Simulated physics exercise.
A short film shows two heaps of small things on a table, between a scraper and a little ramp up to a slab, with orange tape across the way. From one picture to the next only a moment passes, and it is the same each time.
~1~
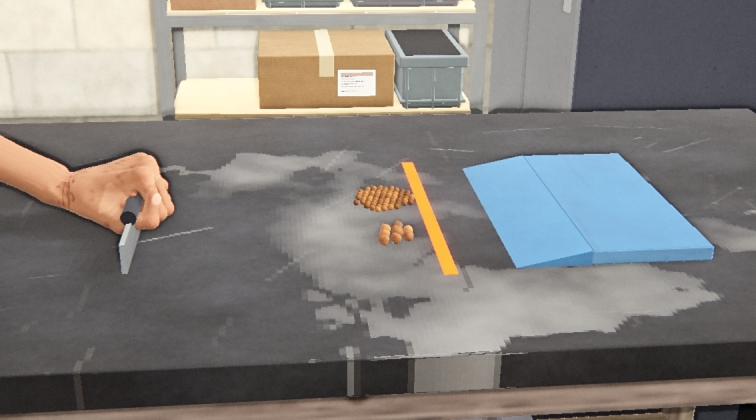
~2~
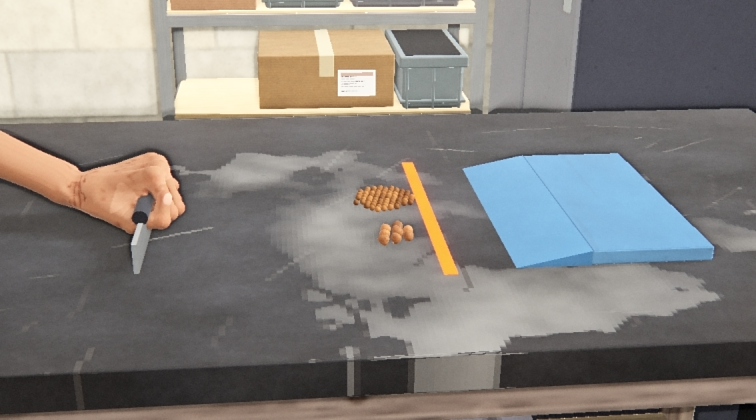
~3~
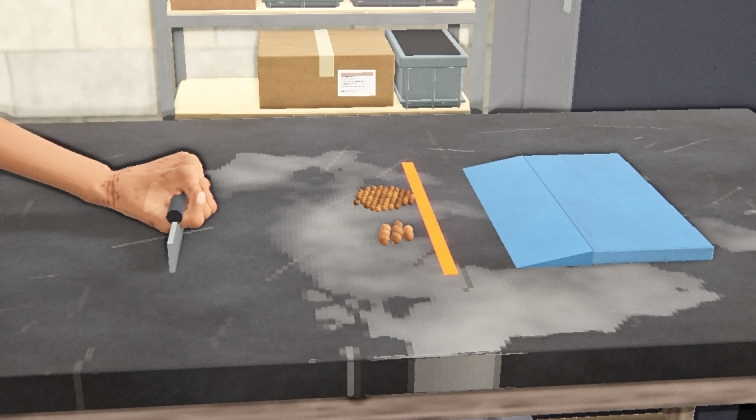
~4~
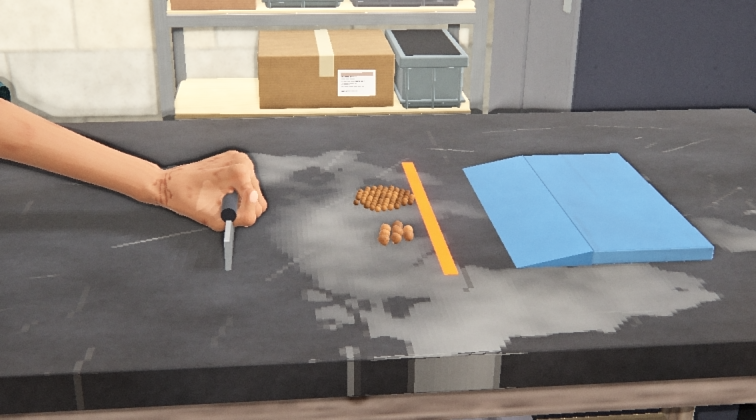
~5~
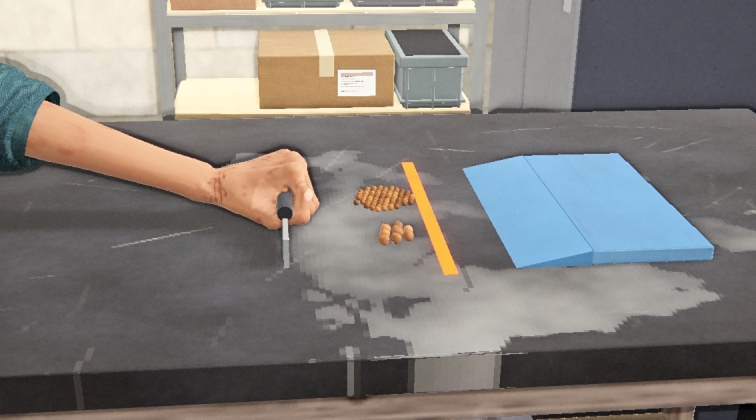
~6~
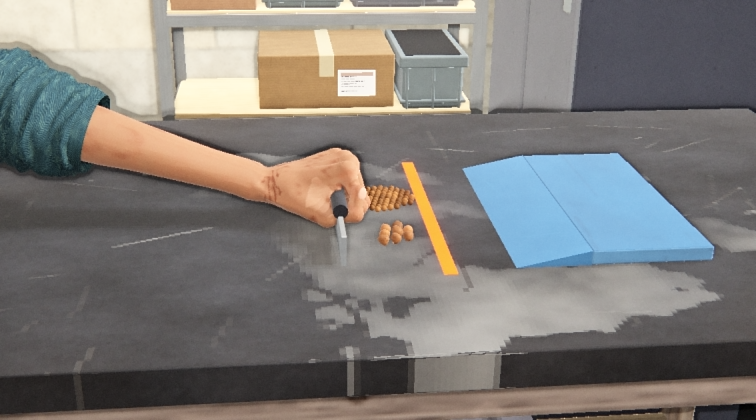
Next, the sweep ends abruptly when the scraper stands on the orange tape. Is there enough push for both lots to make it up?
Front portion: Makes it up, back portion: Makes it up.
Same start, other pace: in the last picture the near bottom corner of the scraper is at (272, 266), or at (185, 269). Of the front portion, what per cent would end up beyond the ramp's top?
0 % and 0 %.
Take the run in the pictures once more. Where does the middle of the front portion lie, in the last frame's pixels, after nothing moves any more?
Close to (615, 204) in pixels.
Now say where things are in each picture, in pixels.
In the first picture, scraper at (126, 250), at rest; orange tape at (409, 167); top of the ramp at (588, 243); front portion at (397, 232), a few hazelnuts; back portion at (382, 199), many cereal balls.
In the second picture, scraper at (137, 250); back portion at (382, 199).
In the third picture, scraper at (173, 249); front portion at (397, 232).
In the fourth picture, scraper at (228, 247); back portion at (382, 199).
In the fifth picture, scraper at (286, 245); front portion at (397, 232).
In the sixth picture, scraper at (343, 243); orange tape at (409, 167); top of the ramp at (588, 243); front portion at (397, 232); back portion at (382, 199).
Then, 0.07 s past the last view, scraper still moving, near (398, 188); front portion all short of the ramp; back portion all short of the ramp.
Then, 0.16 s past the last view, scraper stopped at the orange tape; front portion about a third on the ramp, about two thirds short of the ramp; back portion a stray few past the top, about a third on the ramp, about two thirds short of the ramp.
Then, 0.44 s past the last view, scraper stopped at the orange tape; front portion all past the top; back portion most past the top, a small part on the ramp.
Finally, scraper stopped at the orange tape; front portion all past the top; back portion most past the top, a small part short of the ramp.
